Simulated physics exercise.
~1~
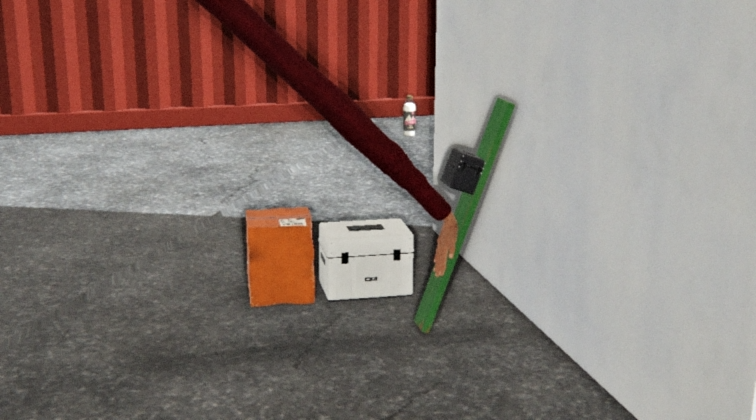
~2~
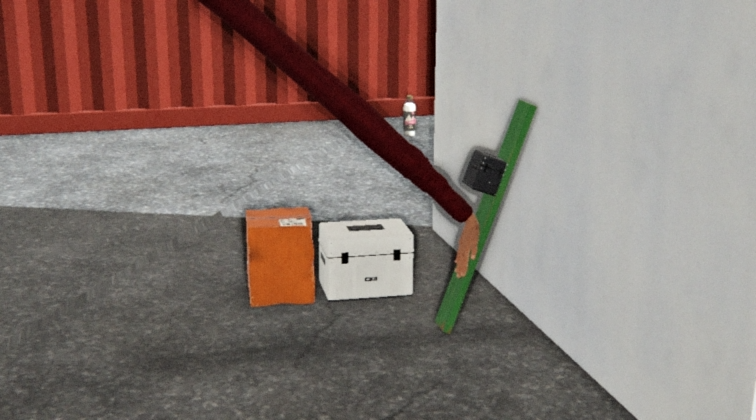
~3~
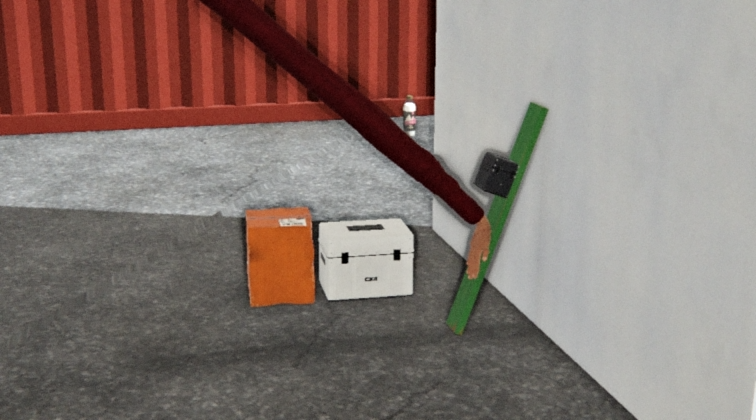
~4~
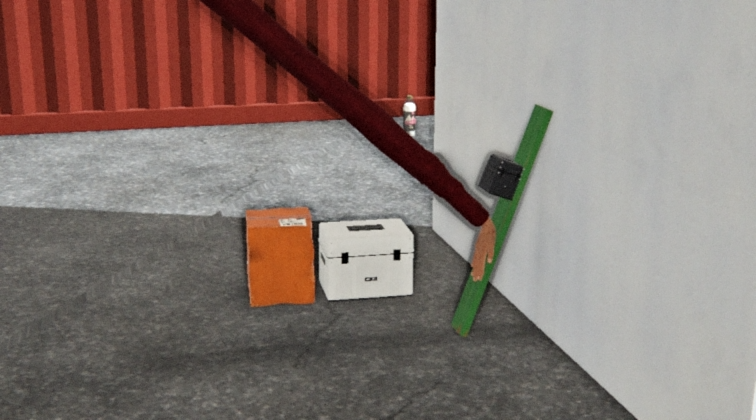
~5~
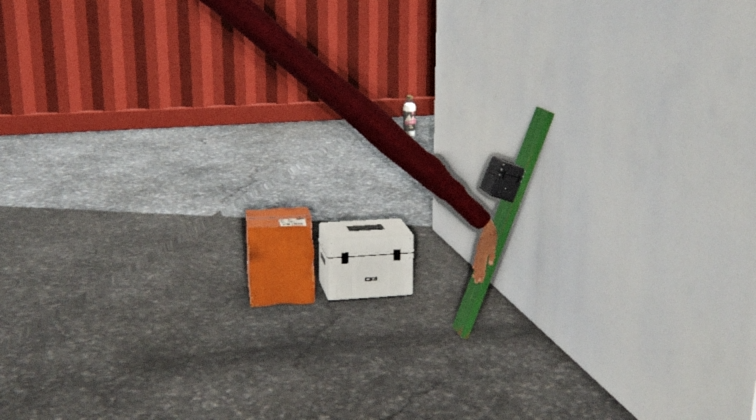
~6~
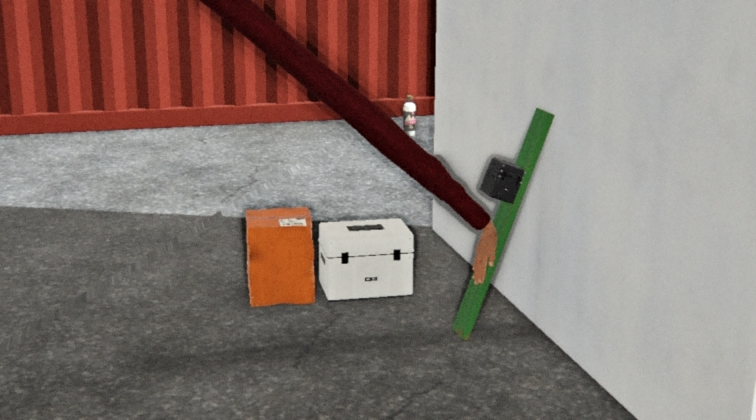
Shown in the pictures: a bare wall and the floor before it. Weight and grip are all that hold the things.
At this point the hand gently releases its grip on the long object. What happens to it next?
Well, it is still in position afterwards.
Then, 0.40 s past the last view, nothing moves.
Then, 0.90 s past the last view, green plank resting near (502, 225).
Finally, all 3 still in place. Final places as the last picture's camera would see them, green plank near (502, 225). The plank holds.
